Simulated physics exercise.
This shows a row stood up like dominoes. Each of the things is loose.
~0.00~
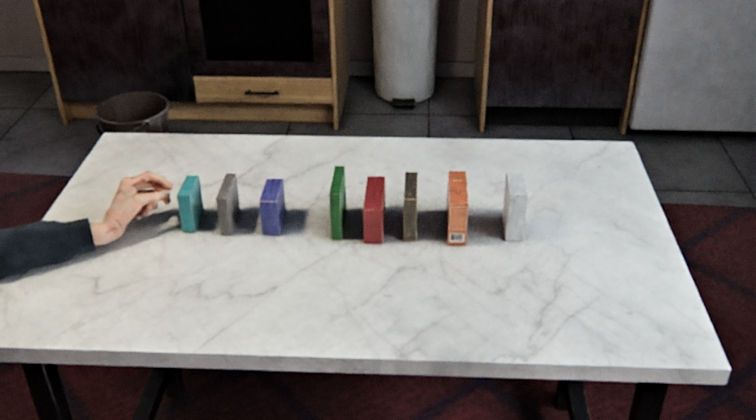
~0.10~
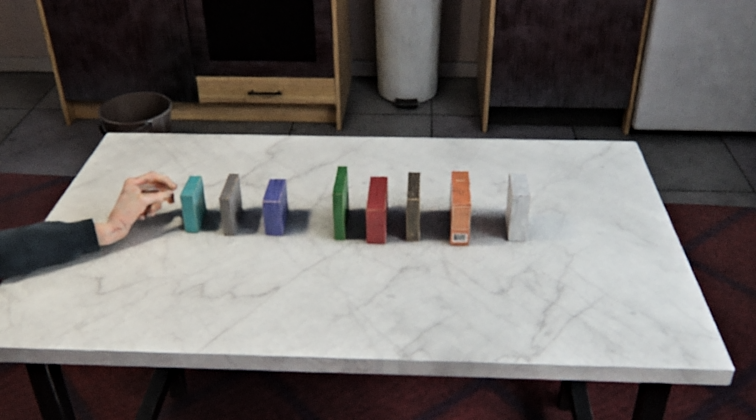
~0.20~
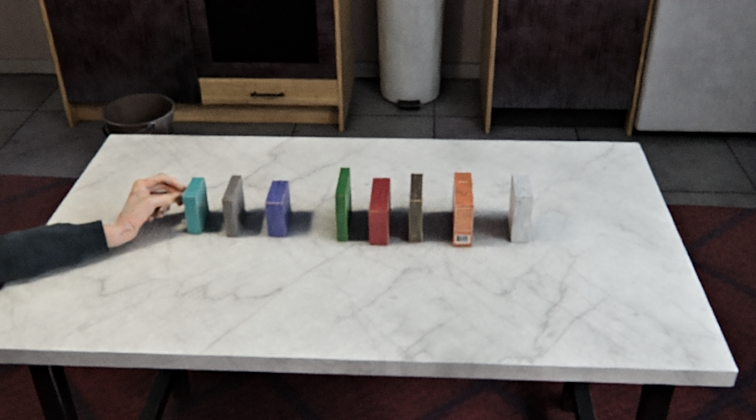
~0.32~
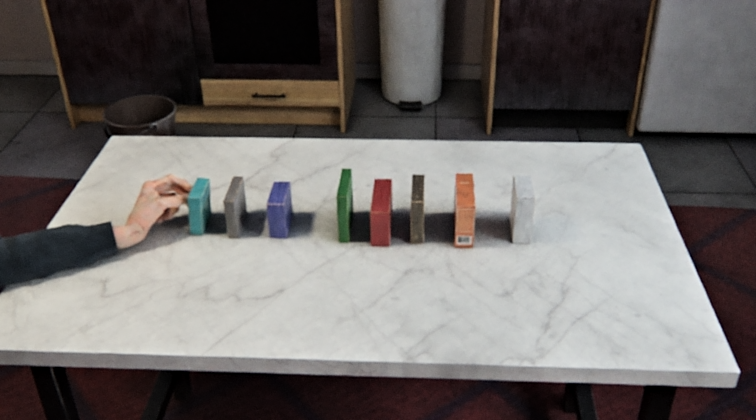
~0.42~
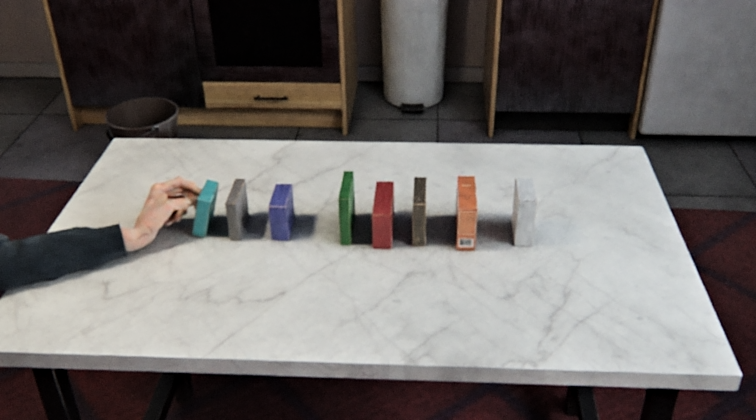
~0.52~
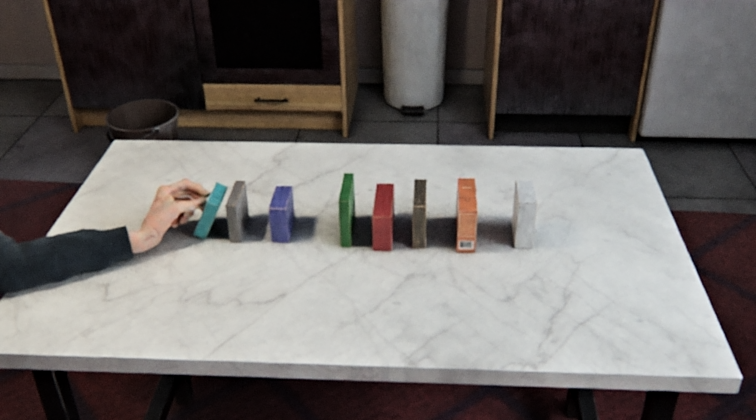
The turquoise board tilts right toward the grey block as a hand pushes it.
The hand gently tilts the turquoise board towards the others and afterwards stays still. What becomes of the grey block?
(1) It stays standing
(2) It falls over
(2) It falls over.
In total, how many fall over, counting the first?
That makes 3 altogether.
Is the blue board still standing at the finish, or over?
At the finish the blue board has fallen.
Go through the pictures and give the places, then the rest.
Grey block (229, 204); orange packet (457, 207), in the first frame.
Red board (378, 210); blue board (276, 207), in the second frame.
Black board (416, 208); orange packet (463, 209), in the third frame.
Turquoise board 5° over; green block (346, 205); red board (382, 212), in the fourth frame.
Turquoise board 15° over; blue board (282, 212); black board (420, 211), in the fifth frame.
Turquoise board 27° over; grey block (238, 211); orange packet (466, 215), in the sixth frame.
After 0.72 s, turquoise board 63° over; grey block tipped 36° from how it was near (252, 213).
After 0.82 s, turquoise board 72° over; grey block tipped 62° from how it was near (261, 218); blue board tipped 28° from how it was.
After 0.92 s, turquoise board 74° over; grey block tipped 73° from how it was near (264, 221); blue board on its side.
At rest (1.5 s), tipped over on the table, blue board and grey block; the other 4 in place. Seen from the same camera at the end, grey block near (267, 226).
